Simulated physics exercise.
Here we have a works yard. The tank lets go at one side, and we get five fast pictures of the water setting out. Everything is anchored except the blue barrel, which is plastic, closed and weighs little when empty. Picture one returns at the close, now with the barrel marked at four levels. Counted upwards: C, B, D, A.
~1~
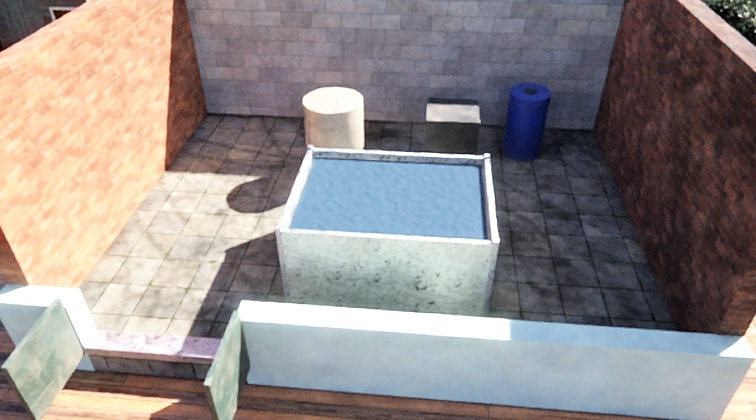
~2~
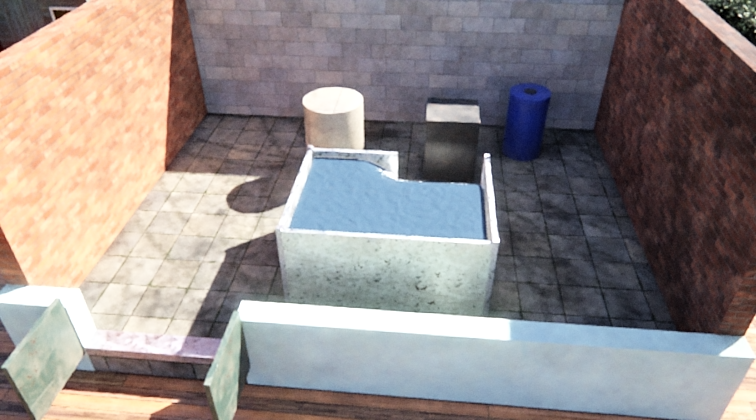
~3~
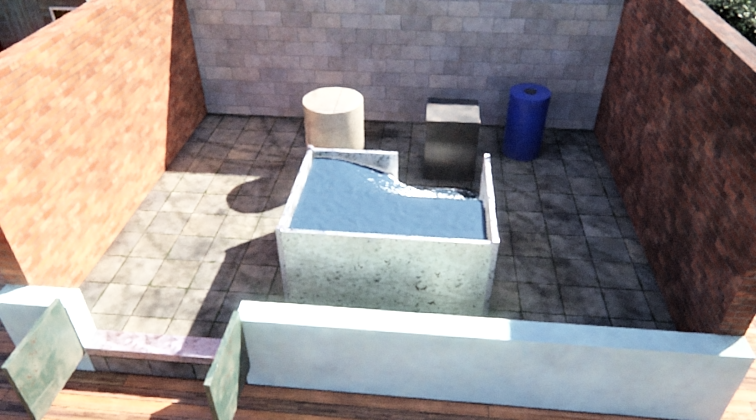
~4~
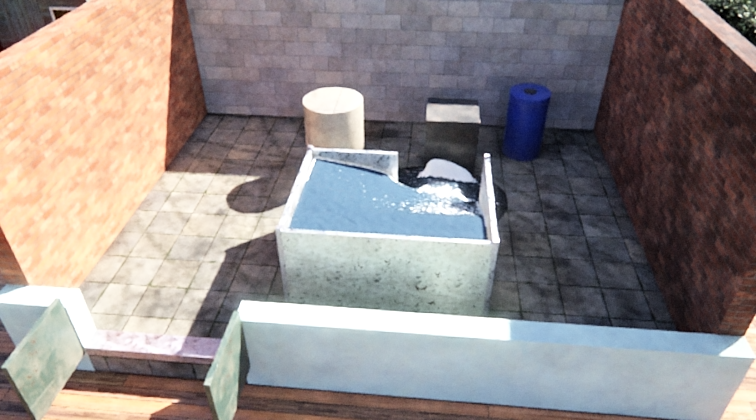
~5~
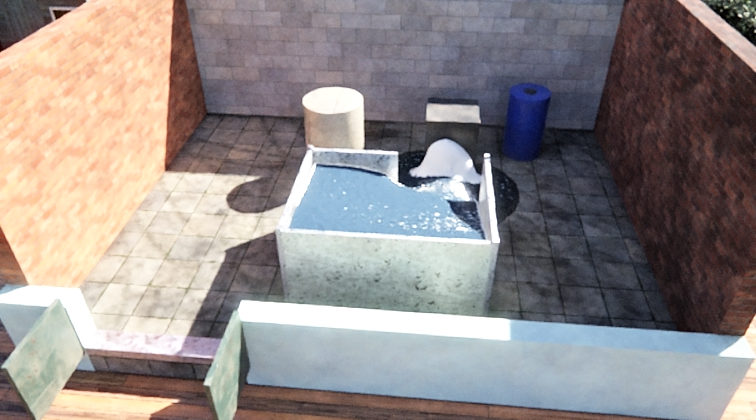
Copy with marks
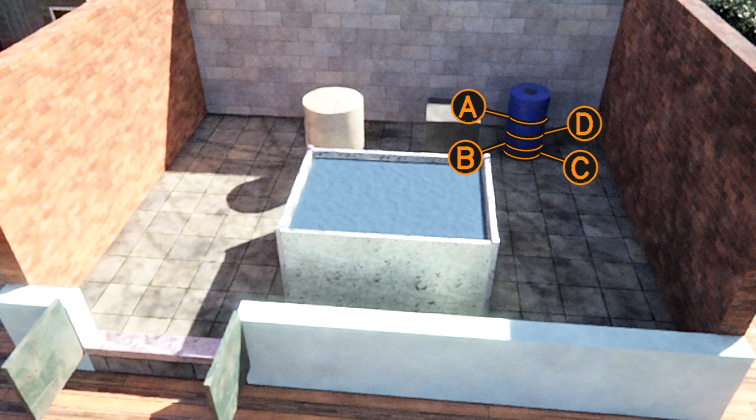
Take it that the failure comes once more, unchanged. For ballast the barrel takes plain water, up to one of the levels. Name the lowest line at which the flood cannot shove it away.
Level D.
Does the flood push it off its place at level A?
No, not at all.
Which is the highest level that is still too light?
That is level B.
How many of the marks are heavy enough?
Two of them.
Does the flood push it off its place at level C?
Yes, that goes wrong.
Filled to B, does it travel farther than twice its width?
No.
On the marked copy, A at (529, 123); B at (524, 150); C at (523, 158); D at (526, 138); from the bottom up C, B, D, A.
With A, it does not move.
With B, it is pushed about its own width away.
With C, it is pushed about twice its own width away.
With D, it does not move.
